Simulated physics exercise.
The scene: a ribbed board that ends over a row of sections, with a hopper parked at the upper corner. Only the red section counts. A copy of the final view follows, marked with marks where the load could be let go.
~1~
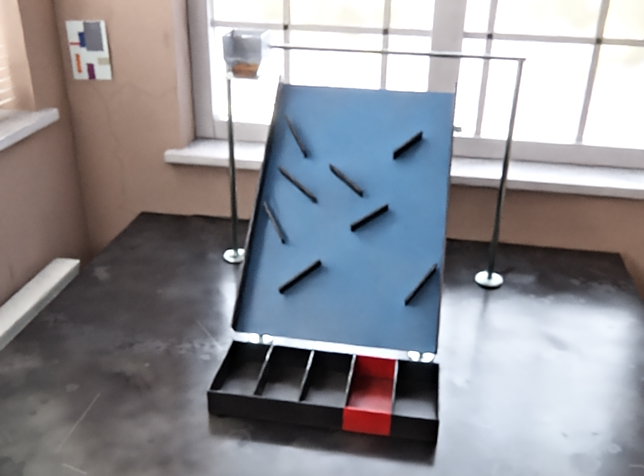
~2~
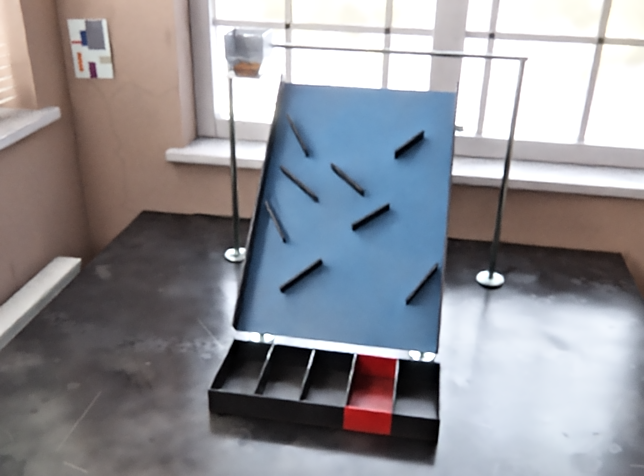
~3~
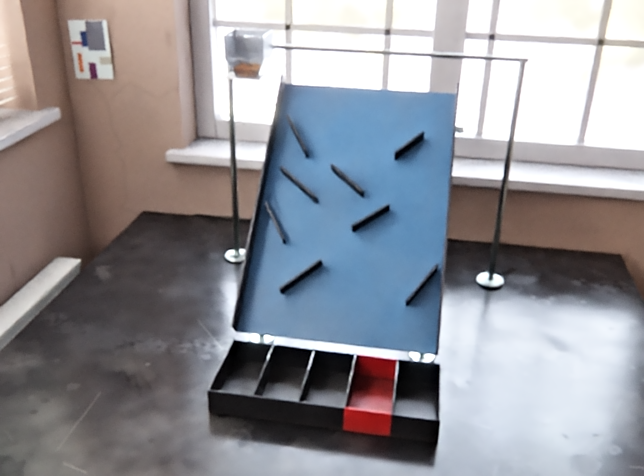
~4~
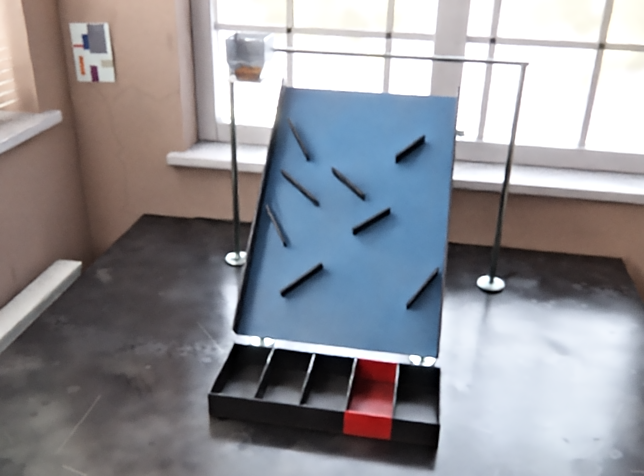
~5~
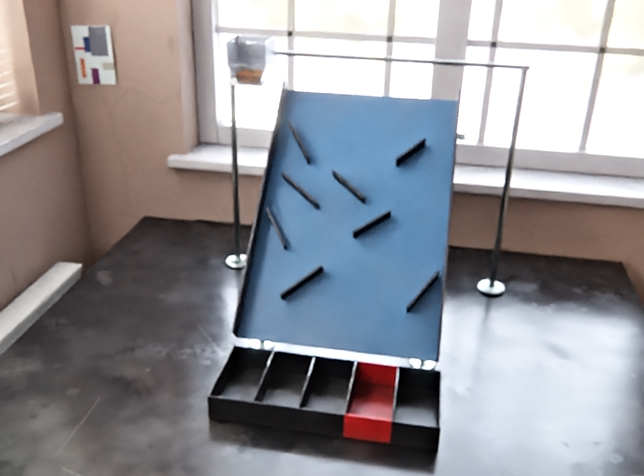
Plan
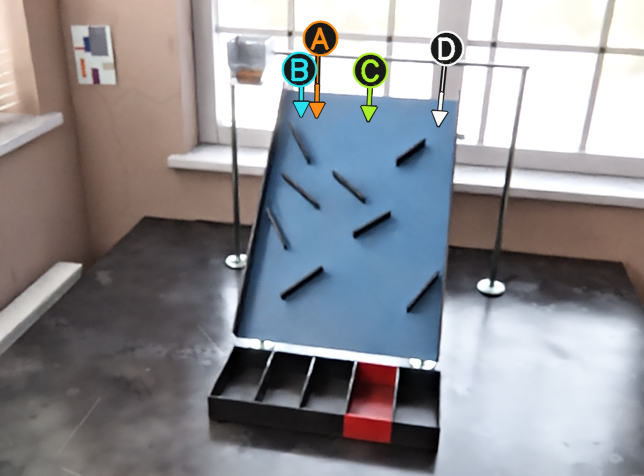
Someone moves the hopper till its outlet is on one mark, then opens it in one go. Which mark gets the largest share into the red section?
D is best.
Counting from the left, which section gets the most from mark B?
It is the third one.
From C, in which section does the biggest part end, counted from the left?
It is the third one.
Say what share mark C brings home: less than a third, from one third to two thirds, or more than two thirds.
It is less than a third.
On the marked copy, mark A meets the board at (316, 112); mark B meets the board at (301, 111); mark C meets the board at (368, 115); mark D meets the board at (438, 120).
For mark A, a small share in the red section, the bulk in other sections, a small share outside the box.
For mark B, a small share in the red section, the bulk in other sections, only a few held on the board, only a few outside the box.
For mark C, a small share in the red section, the bulk in other sections.
For mark D, close to two thirds in the red section, close to a third in other sections, only a few held on the board.
